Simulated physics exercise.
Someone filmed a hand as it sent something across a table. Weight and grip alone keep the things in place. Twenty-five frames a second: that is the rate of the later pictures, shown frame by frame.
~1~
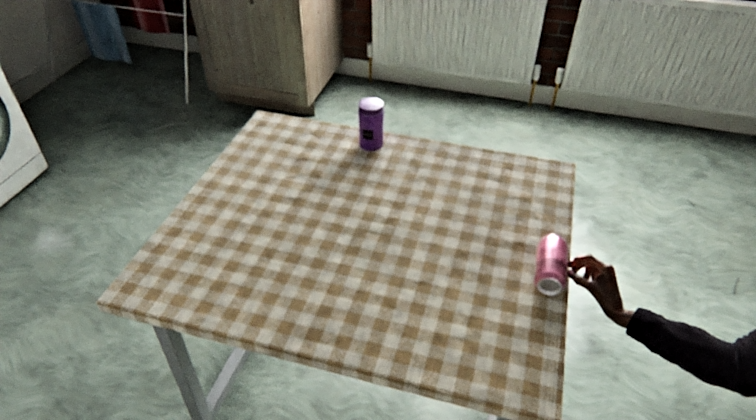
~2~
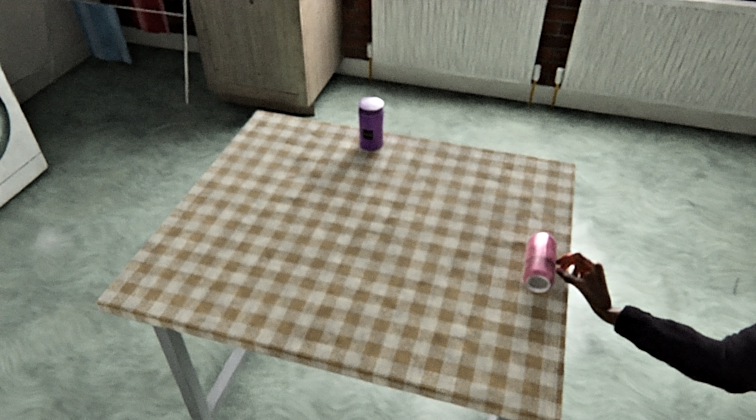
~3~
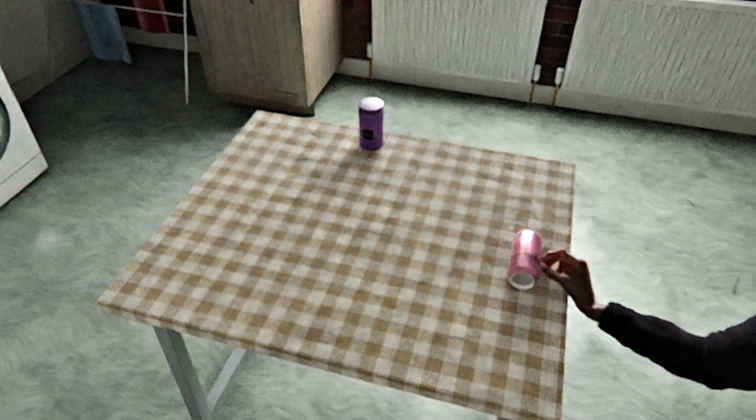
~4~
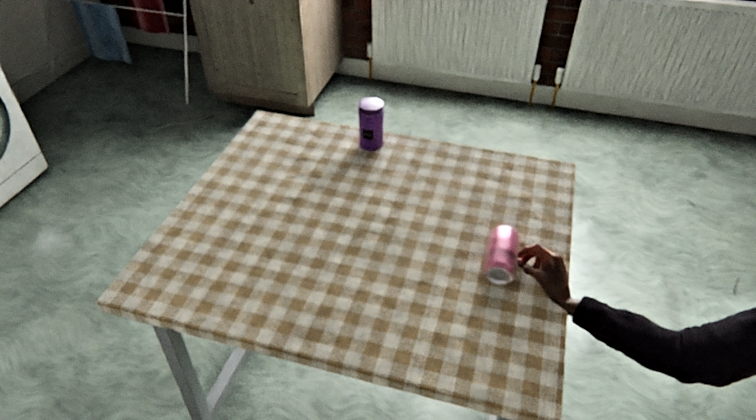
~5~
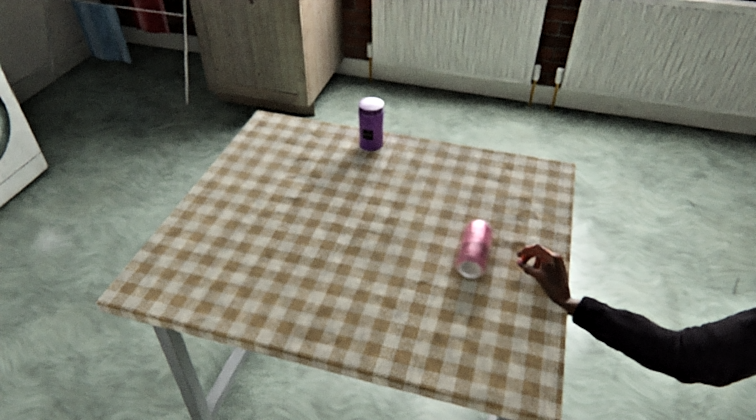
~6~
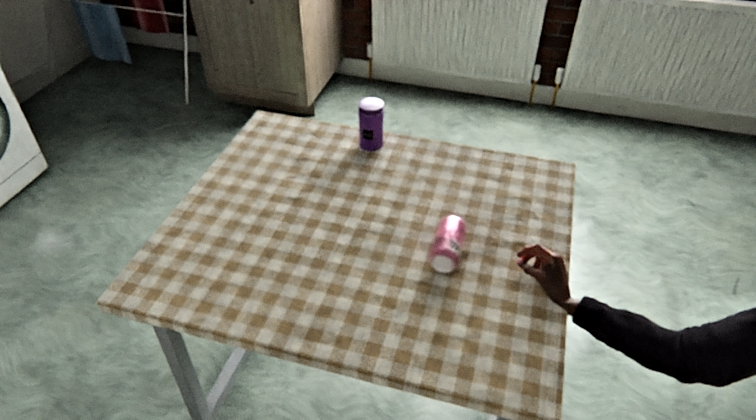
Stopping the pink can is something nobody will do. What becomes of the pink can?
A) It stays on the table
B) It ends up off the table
Option B: It ends up off the table.
Then, 0.30 s past the last view, pink can displaced well along near (270, 207).
Then, 0.70 s past the last view, pink can now off the table.
Then, 1.10 s past the last view, things are still on the move.
Finally, off the table, pink can.
